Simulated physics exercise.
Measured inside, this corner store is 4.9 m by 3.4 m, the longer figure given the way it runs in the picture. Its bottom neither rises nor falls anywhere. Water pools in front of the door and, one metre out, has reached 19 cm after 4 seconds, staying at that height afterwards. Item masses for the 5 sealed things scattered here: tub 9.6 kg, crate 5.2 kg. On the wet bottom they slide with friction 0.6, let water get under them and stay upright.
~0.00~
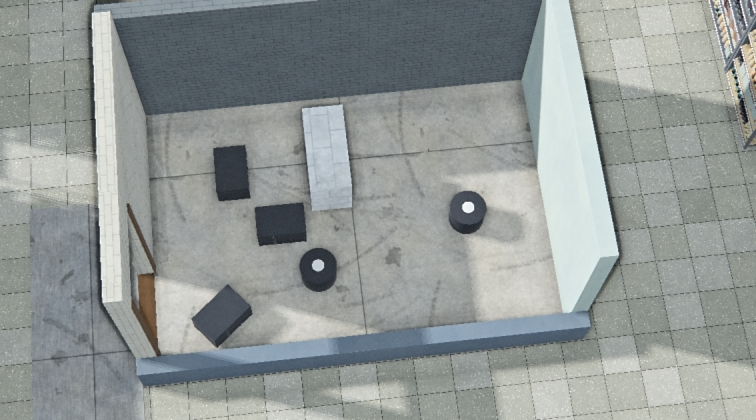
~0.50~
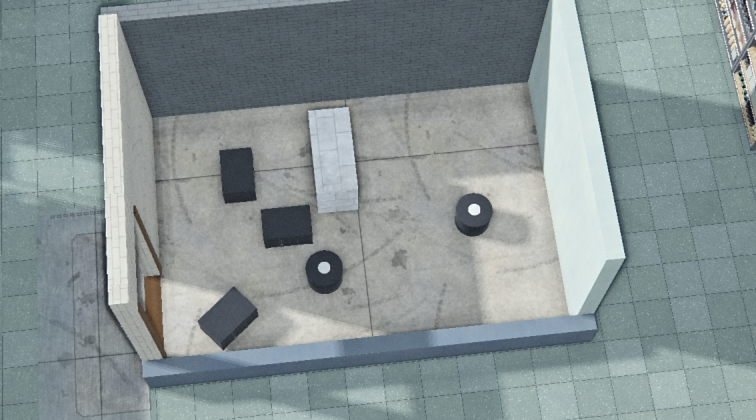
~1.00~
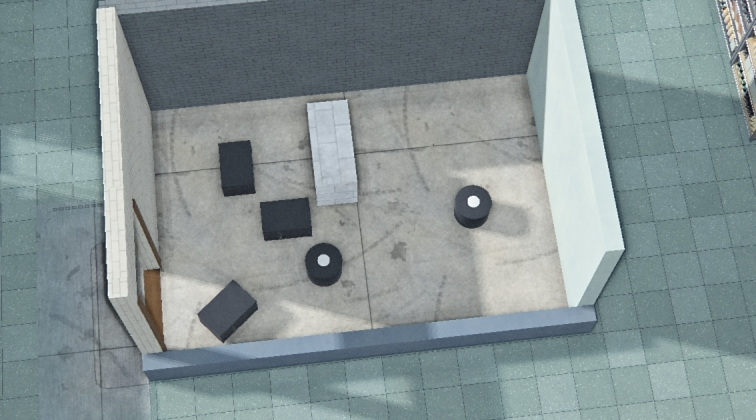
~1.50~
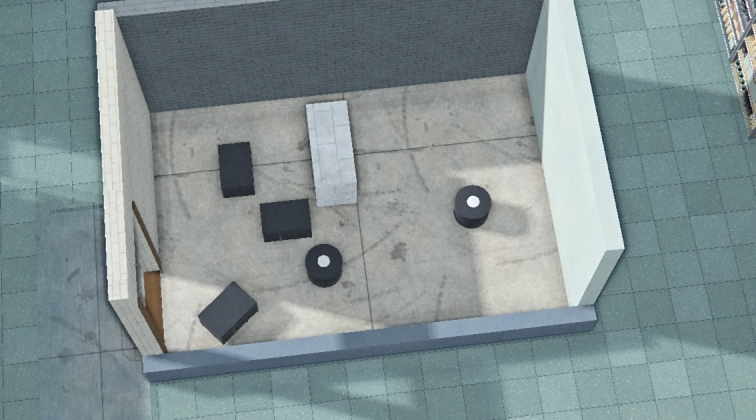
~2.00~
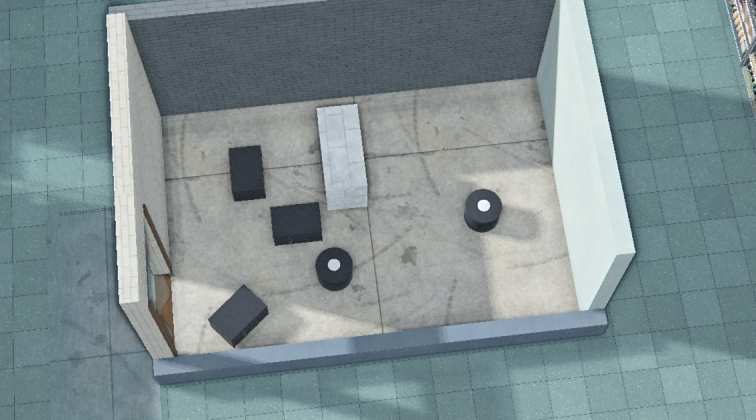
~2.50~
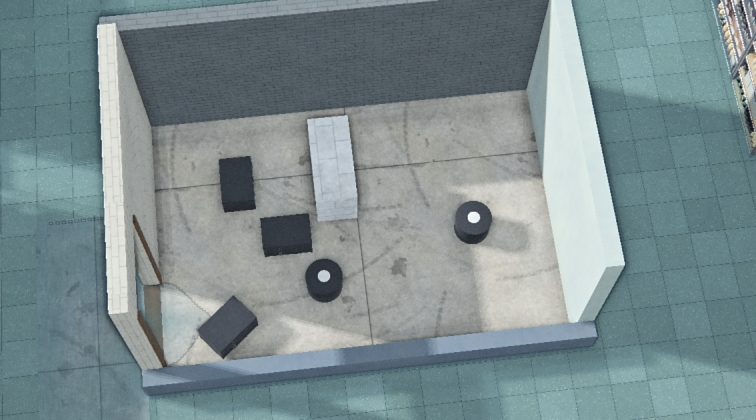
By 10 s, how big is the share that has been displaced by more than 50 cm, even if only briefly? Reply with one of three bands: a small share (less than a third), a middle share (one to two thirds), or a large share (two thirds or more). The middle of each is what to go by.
A middle share, one to two thirds.
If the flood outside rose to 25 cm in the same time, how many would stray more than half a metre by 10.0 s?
So the tally would be 4.
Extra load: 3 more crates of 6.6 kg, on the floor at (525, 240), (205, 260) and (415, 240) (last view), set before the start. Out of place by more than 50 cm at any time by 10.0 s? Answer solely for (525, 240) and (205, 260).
First one exceeds it, second one exceeds it.
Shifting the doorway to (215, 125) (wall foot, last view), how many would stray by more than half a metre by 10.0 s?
The answer then is 4.
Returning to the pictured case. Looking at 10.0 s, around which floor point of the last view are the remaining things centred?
Somewhere near (362, 182).
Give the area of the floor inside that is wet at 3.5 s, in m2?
Roughly 2.0 m2.
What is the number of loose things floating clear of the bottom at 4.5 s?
It comes to 1 of them.
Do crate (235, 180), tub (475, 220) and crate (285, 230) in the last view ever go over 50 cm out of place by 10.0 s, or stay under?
Taking them in that order, the first is within the limit, the second within the limit and the third beyond the limit.
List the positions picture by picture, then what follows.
The first frame shows a tub at (318, 266) rests on the ground; a crate at (231, 168), on the bottom; water covers 0.0 m2; 0 of 5 have shifted.
The second frame shows a tub at (324, 268) rests on the ground; a crate at (237, 170) rests on the ground; 0.0 m2 under water; 0 of 5 have shifted.
The third frame shows a tub at (324, 260), on the bottom; a crate at (236, 163), on the bottom; 0.0 m2 under water; 0 of 5 have shifted.
The fourth frame shows a tub at (324, 261), on the bottom; a crate at (235, 165), on the bottom; water covers 0.0 m2; 0 of 5 have shifted.
The fifth frame shows a tub at (334, 265) rests on the ground; a crate at (246, 168) rests on the ground; water covers 0.0 m2; 0 of 5 have shifted.
The sixth frame shows a tub at (324, 276) rests on the ground; a crate at (236, 179), on the bottom; water covers 0.3 m2; 0 of 5 have shifted.
After 3.5 s 0 of 5 are over 50 cm from their spots; 0 afloat.
After 4.5 s 1 of 5 are over 50 cm from their spots; 1 afloat.
After 7.0 s 3 of 5 are over 50 cm from their spots; 1 afloat.
After 10.0 s 3 of 5 are over 50 cm from their spots, and 3 have been at some point; 3 afloat.
